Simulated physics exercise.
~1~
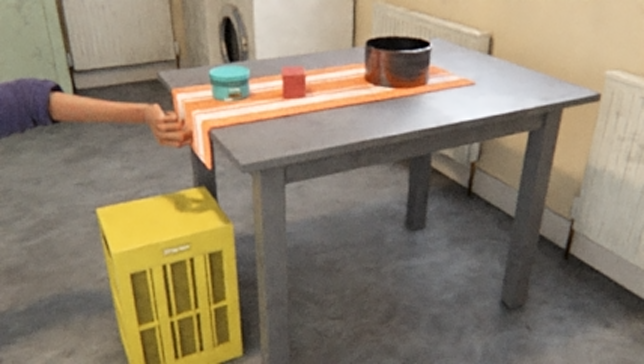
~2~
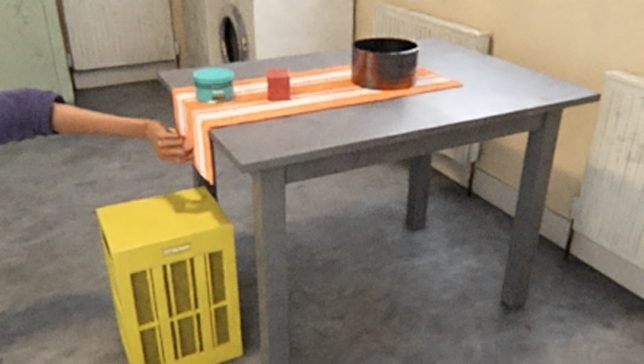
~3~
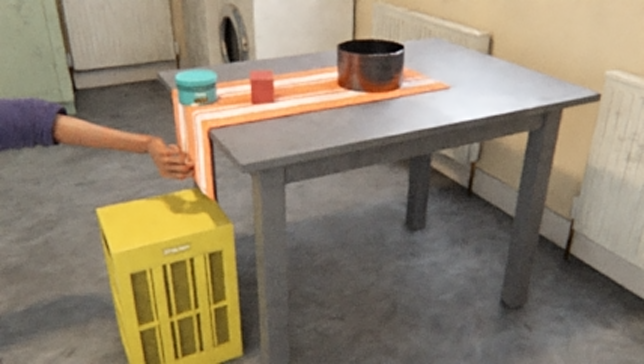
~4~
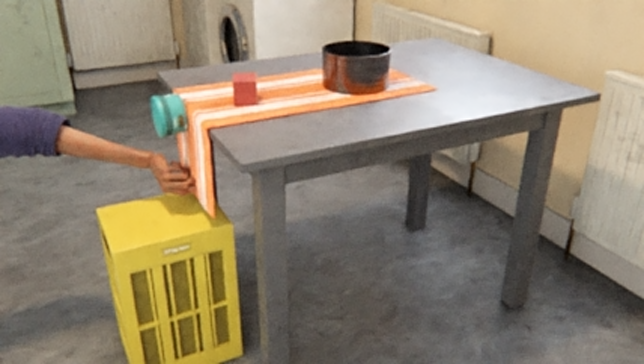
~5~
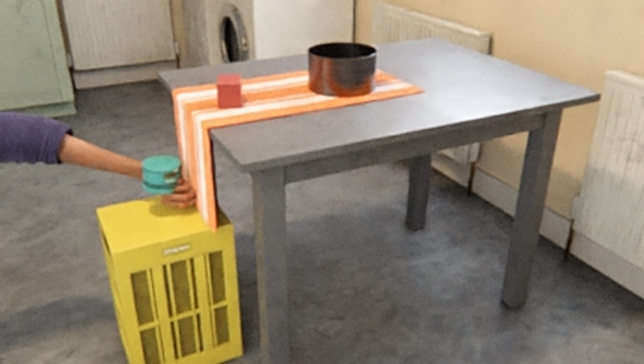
An orange-and-white striped cloth hangs over the left end of a grey table, seen from a fixed, slightly raised view in a room with a grey floor and pale radiators. On it sit a turquoise tub nearest the edge, a small red block and a dark round pot, with a yellow crate on the floor below. A hand reaching from the left tugs the hem downward, and all three things ride left with the cloth. The tub tips over the edge and drops beside the hand, just above the crate. The block and pot remain on the table.
